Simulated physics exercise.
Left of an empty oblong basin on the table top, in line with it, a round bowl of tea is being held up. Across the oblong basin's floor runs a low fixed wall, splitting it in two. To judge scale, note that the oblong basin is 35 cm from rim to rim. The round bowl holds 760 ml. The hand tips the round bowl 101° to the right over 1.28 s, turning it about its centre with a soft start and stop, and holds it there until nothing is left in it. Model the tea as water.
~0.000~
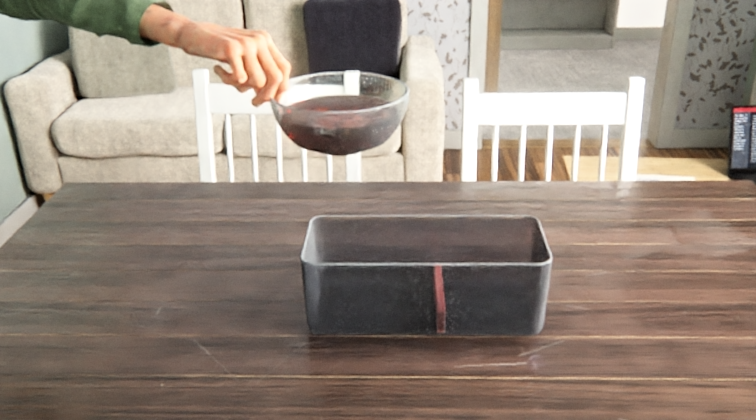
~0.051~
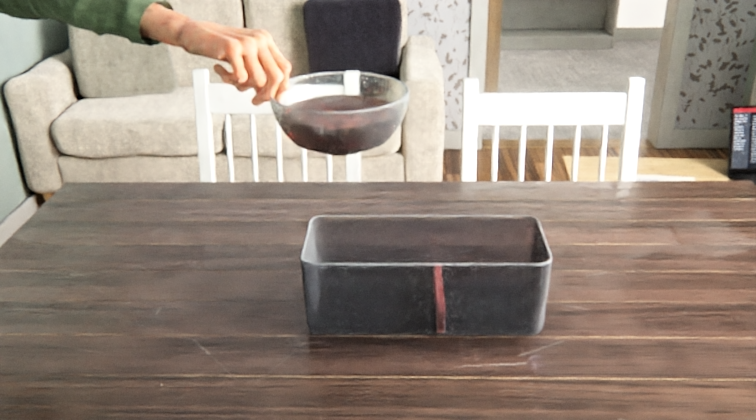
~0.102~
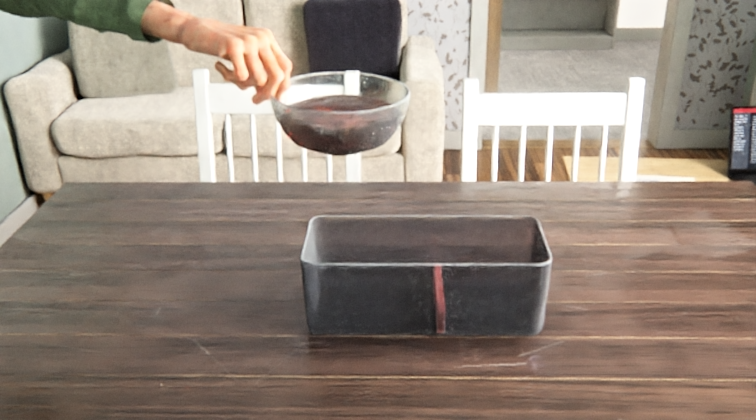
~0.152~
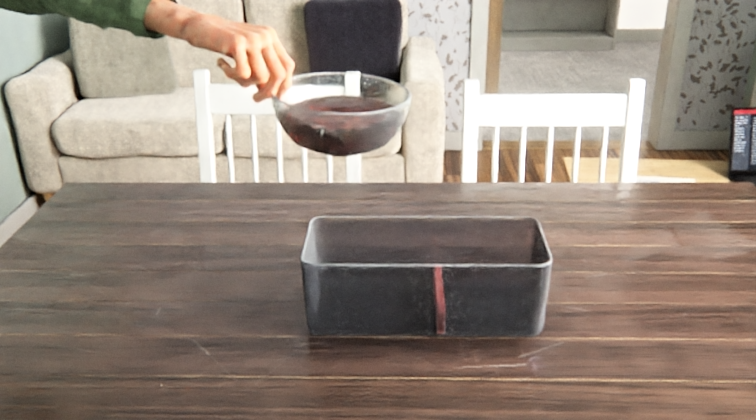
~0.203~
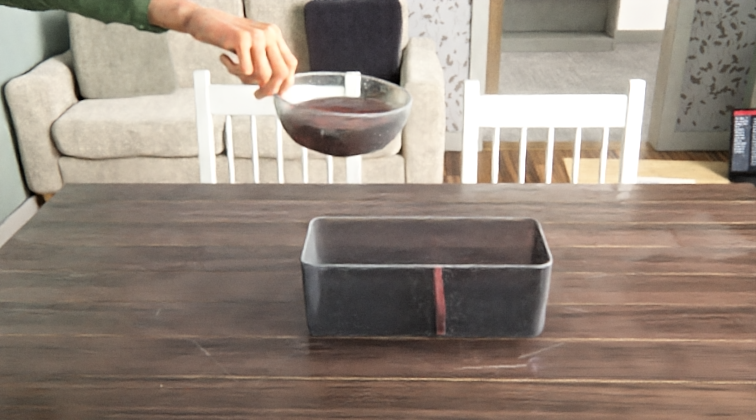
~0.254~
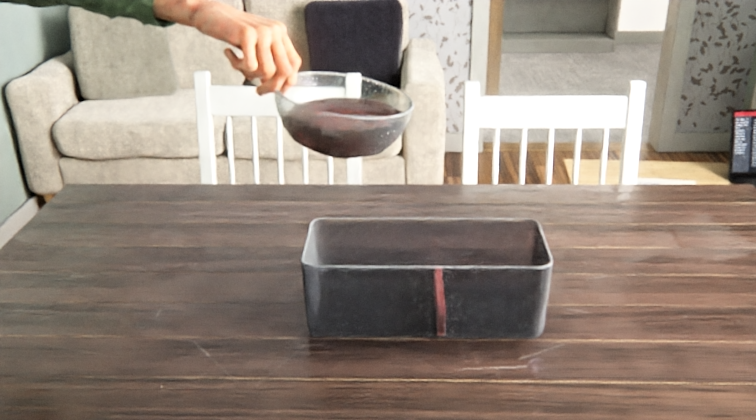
The clip shows a hand holding a clear round bowl of dark liquid above a wooden table, up and to the left of an empty dark oblong basin, then slowly tilting the bowl slightly to the right.
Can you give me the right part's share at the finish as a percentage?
Sure, about 65 percent.
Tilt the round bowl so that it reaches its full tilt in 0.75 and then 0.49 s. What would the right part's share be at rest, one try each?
In order, 55 and 45 per cent.
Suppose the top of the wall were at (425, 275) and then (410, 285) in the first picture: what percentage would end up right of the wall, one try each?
Try 1: 80 %; try 2: 85 %.
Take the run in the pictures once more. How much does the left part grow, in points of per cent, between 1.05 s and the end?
Roughly 16 in a hundred.
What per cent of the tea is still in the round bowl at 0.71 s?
I'd put it near 58 percent.
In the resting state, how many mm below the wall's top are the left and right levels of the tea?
Close to 26 mm left and close to 12 mm right.
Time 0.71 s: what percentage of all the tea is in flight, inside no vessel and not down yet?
Roughly 34 %.
After 0.71 s the tilt is 59° and 58 per cent is still to pour, 2 is left of the wall and 6 right of it.
After 1.05 s the tilt is 93° and 4 per cent is still to pour, 19 is left of the wall and 63 right of it.
After 1.40 s the tilt is 101° and 0 per cent is still to pour, 33 is left of the wall and 66 right of it.
After 1.78 s the tilt is 101° and 0 per cent is still to pour, 34 is left of the wall and 65 right of it.
In the end 34 per cent lies left of the wall, 65 right of it and 1 outside.
